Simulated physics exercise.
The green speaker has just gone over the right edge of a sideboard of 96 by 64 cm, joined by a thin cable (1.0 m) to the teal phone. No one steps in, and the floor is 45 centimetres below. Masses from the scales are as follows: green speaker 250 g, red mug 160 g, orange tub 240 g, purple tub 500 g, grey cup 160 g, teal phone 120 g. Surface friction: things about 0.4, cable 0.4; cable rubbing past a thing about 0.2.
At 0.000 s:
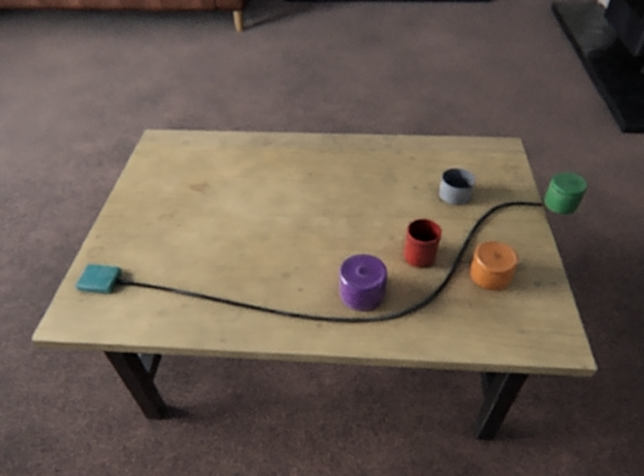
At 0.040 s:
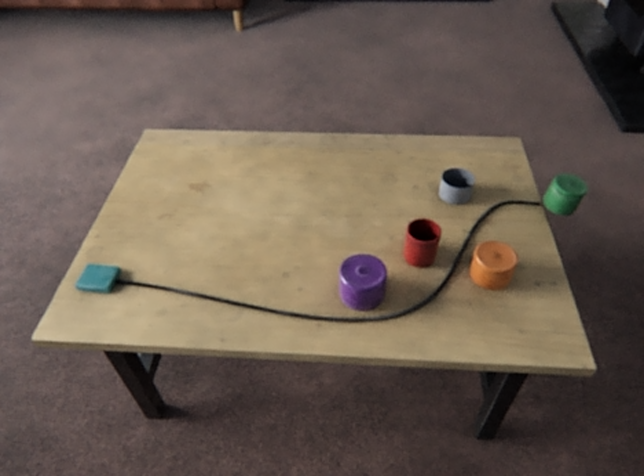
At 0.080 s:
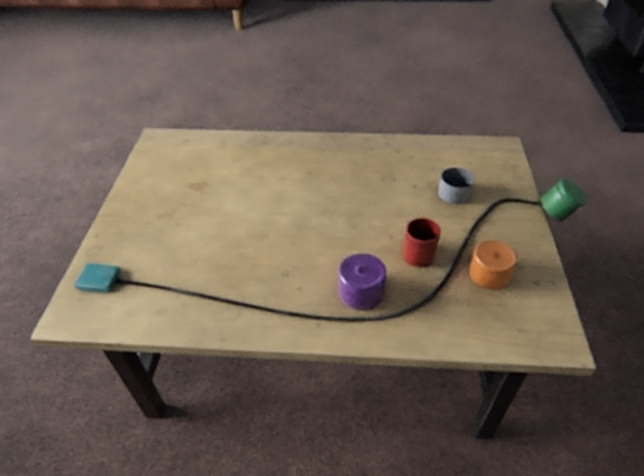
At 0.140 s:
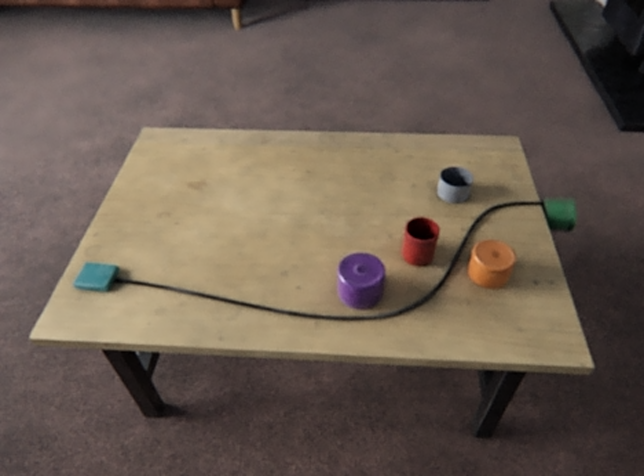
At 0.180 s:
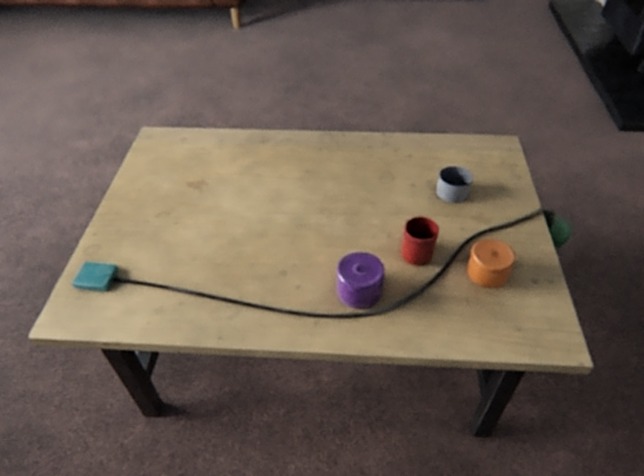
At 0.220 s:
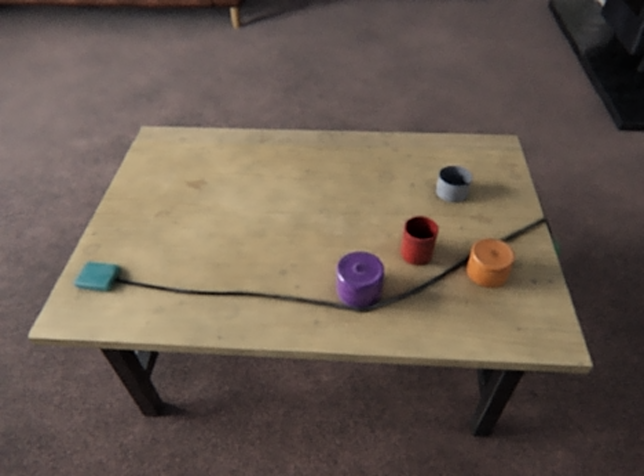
A green cylinder tipped over the right edge of the wooden table and dropped out of sight, drawing its black cable straighter past the tubs and cups while the teal block at left stayed put.
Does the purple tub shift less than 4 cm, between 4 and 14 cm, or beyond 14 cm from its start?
It shifts less than 4 cm.
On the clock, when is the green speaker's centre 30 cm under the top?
At 0.44 s.
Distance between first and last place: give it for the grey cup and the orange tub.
Grey cup roughly 0 cm, orange tub roughly 0 cm.
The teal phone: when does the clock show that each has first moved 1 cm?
Answer: Teal phone, 0.24 s.
After 0.5 s, the cable's tail end at (206, 291); teal phone 18 cm off its start, green speaker over the edge.
After 0.7 s, the cable's tail end at (293, 304); teal phone 35 cm off its start, green speaker over the edge.
After 1.0 s, the cable's tail end at (295, 304); teal phone 35 cm off its start at (275, 295), green speaker over the edge.
After 1.2 s, the cable's tail end at (295, 304); teal phone 35 cm off its start, green speaker over the edge.
After 2.4 s, the cable's tail end at (295, 304); purple tub 0 cm off its start at (360, 267), teal phone 35 cm off its start at (275, 295), green speaker over the edge.
